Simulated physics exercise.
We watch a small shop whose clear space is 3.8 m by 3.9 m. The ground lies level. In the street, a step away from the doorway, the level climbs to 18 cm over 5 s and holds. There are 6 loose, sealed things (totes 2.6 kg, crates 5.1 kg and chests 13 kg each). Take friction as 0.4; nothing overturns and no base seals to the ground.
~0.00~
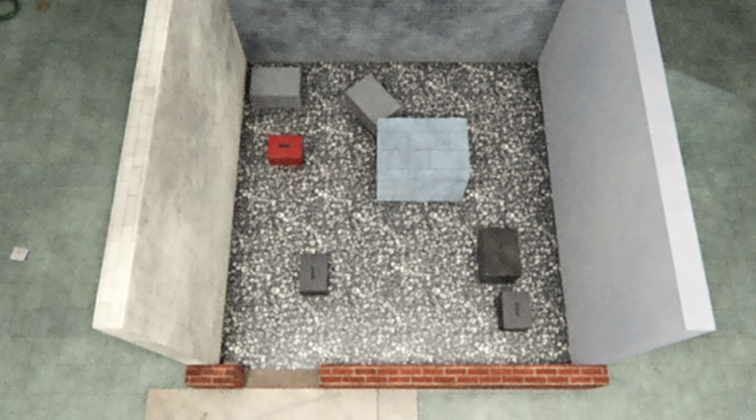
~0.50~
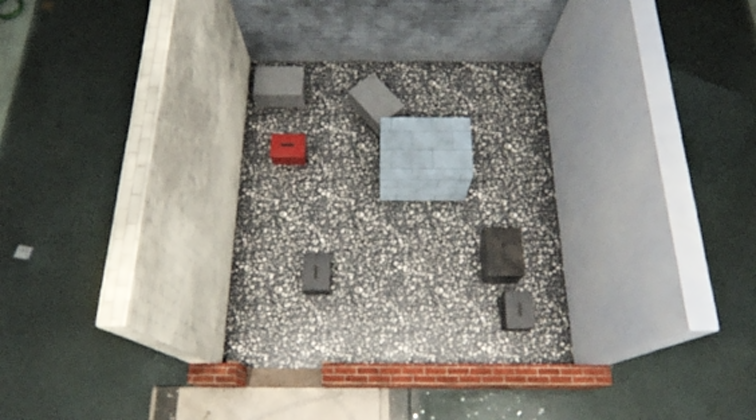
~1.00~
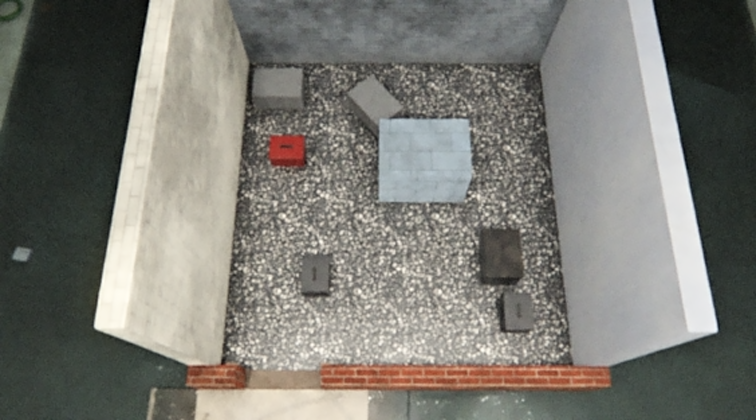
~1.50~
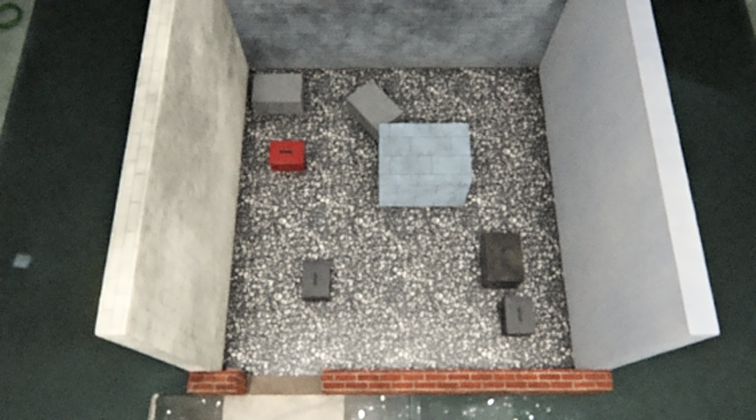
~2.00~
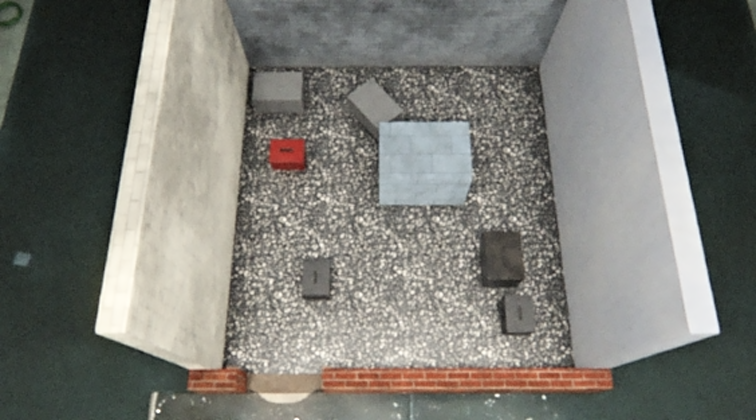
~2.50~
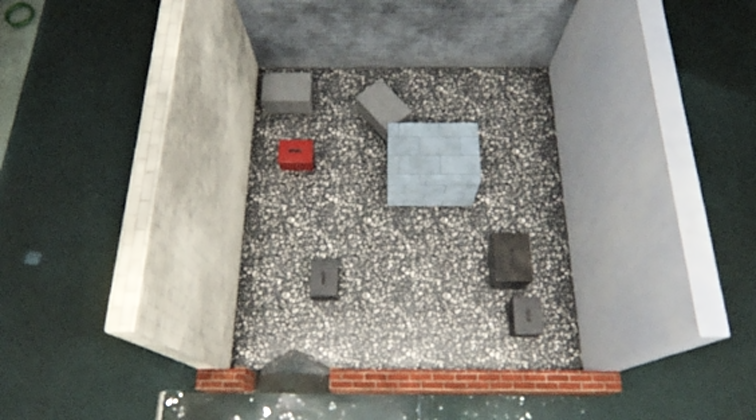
Dark water spreads across the street outside and reaches just inside the doorway of the shop.
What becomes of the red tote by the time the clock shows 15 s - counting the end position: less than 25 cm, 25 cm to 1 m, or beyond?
The red tote travels far.
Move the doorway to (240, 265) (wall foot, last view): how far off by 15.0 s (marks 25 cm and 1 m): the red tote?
In that case the red tote moves a short way.
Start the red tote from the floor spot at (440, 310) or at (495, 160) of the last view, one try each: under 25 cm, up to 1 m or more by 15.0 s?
In turn: It slides a little; it travels far.
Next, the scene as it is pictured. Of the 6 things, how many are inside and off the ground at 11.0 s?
At that moment 4.
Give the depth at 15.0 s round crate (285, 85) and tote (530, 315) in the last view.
About 10 and 8 cm.
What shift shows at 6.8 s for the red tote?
About 80 cm.
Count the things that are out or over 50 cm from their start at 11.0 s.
4 of them.
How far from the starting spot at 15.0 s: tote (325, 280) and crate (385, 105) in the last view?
In that order: 200 cm, 300 cm.
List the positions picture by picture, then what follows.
The red tote at (284, 146) rests on the ground; water covers 0.0 m2; 0 of 6 have shifted, in the first picture.
The red tote at (288, 145), on the bottom; 0.0 m2 under water; 0 of 6 have shifted, in the second picture.
The red tote at (286, 147), on the bottom; water covers 0.0 m2; 0 of 6 have shifted, in the third picture.
The red tote at (286, 152) rests on the ground; 0.0 m2 under water; 0 of 6 have shifted, in the fourth picture.
The red tote at (287, 150), on the bottom; 0.0 m2 under water; 0 of 6 have shifted, in the fifth picture.
The red tote at (295, 151) rests on the ground; 0.1 m2 under water; 0 of 6 have shifted, in the sixth picture.
After 3.5 s the red tote is near (295, 151), 0.0 m from its start, aground; 0 afloat.
After 6.8 s the red tote is near (326, 91), 0.9 m from its start, afloat; 2 afloat.
After 11.0 s the red tote is near (492, 119), 2.4 m from its start, afloat; 4 afloat.
After 15.0 s the red tote is near (489, 206), 2.4 m from its start, afloat; 6 afloat.
